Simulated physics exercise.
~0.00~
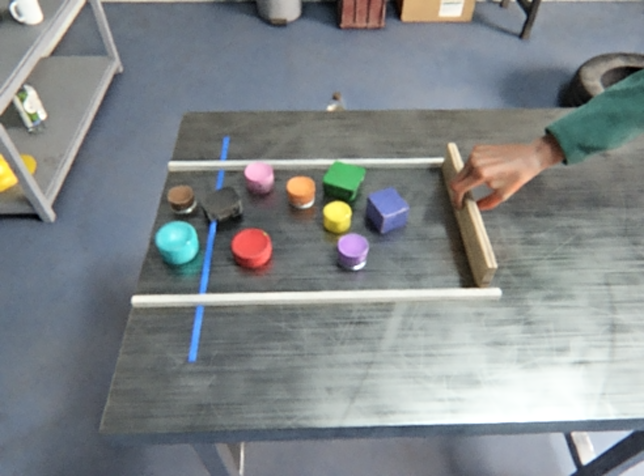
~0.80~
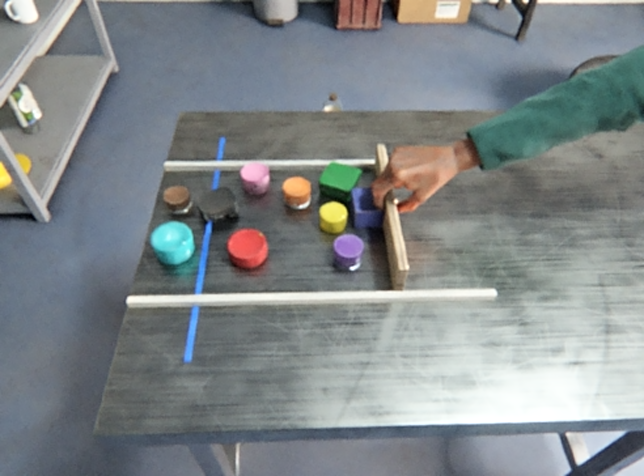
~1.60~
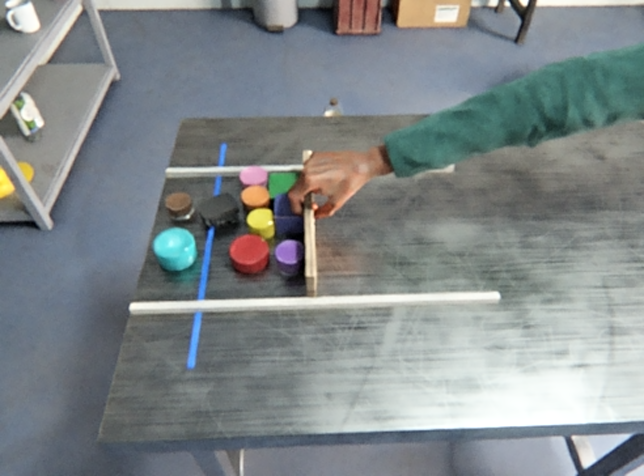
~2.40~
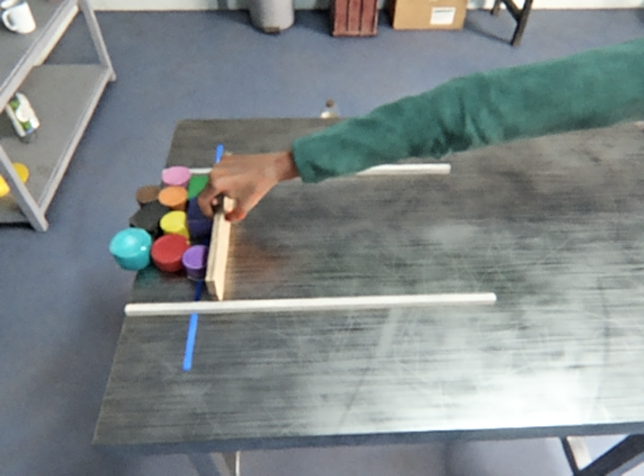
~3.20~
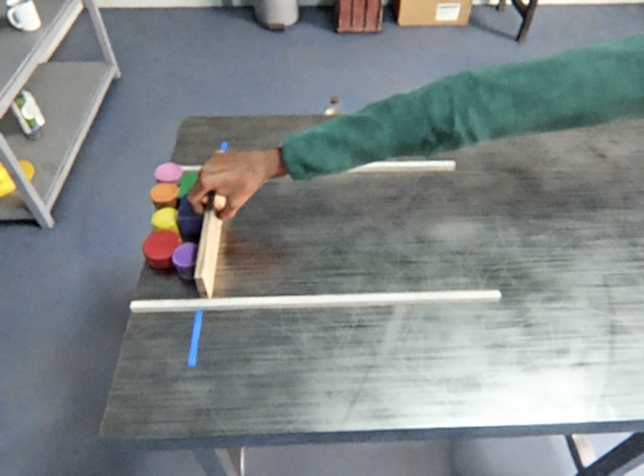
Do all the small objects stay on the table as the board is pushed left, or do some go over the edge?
Some go over the edge. The turquoise lid, the black case and the brown tin are gone from the table at the end, while the others remain bunched against the board.
On a dark tabletop, a hand sliding a board left between two rails, bunching colourful objects until three vanish past the edge.
